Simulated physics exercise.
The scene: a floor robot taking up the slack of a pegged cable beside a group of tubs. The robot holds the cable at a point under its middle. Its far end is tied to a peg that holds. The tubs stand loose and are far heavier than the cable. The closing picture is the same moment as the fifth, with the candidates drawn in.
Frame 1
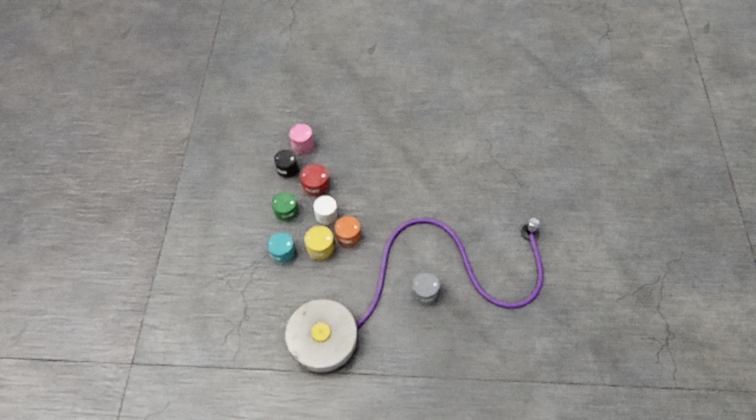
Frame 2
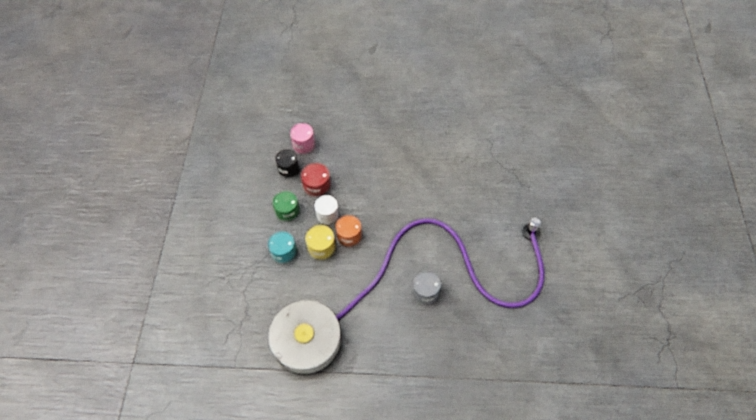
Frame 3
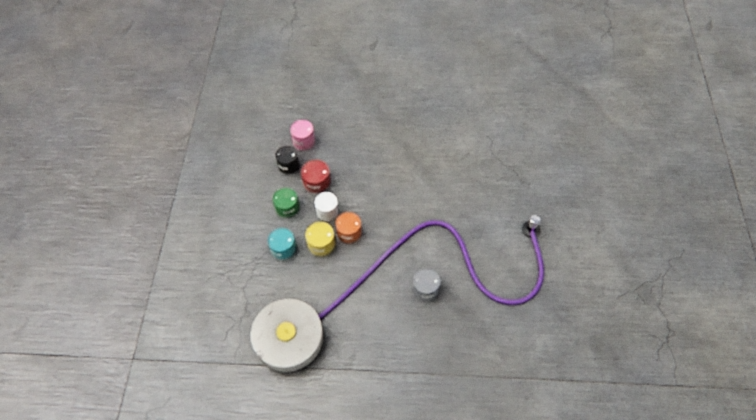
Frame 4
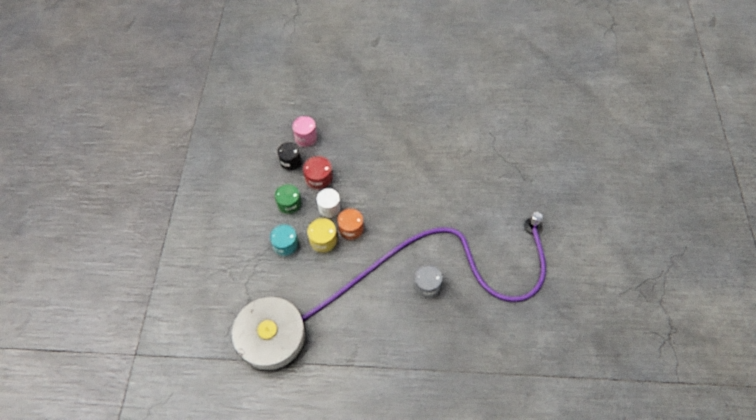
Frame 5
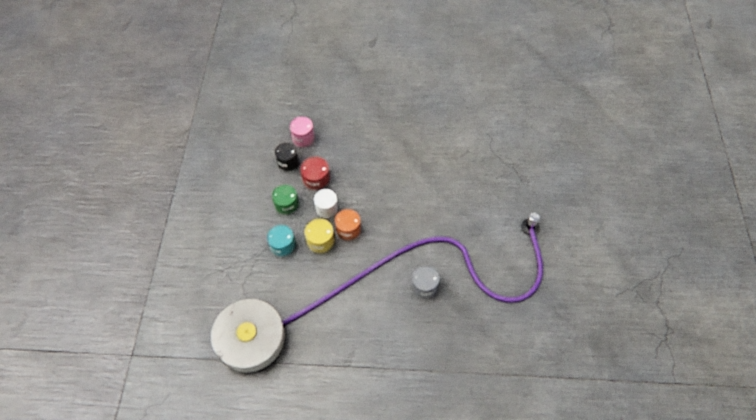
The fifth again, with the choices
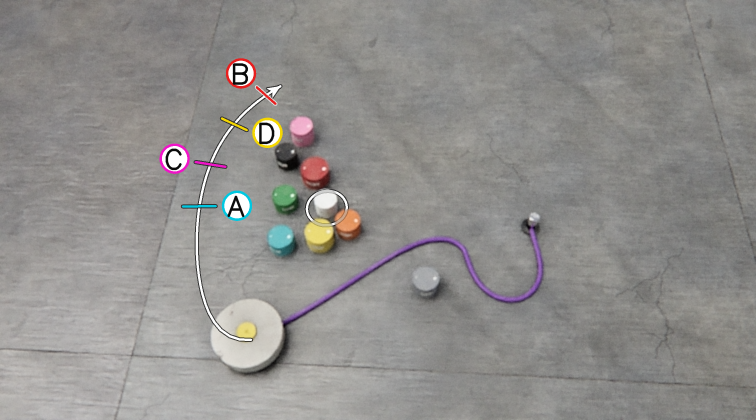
A round gray robot with a yellow center slides steadily left across the gray floor, drawing the near part of a curving purple cable straighter, while the colorful tubs, the gray tub and the cable's pegged end stay put.
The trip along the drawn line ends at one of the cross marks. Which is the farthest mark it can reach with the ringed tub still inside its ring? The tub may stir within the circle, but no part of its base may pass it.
All is well up to D.
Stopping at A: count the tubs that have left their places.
The count is none.
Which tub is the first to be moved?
Turquoise.
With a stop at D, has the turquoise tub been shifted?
By then, yes.
On the marked copy, A at (200, 206); B at (266, 95); C at (211, 164); D at (234, 124); the ring at (327, 208); the route from (251, 340) via (200, 202) to (281, 86).
With D. Early on, robot (195, 266); white tub (326, 204).
Further on, robot (201, 179); white tub (326, 204).
At the end, robot (232, 118); yellow tub (321, 230); white tub (326, 204); turquoise tub (300, 216); the white tub is still in its ring.
As for the rest, A is safe but short; B drags the ringed tub to (332, 188); C is safe but short.
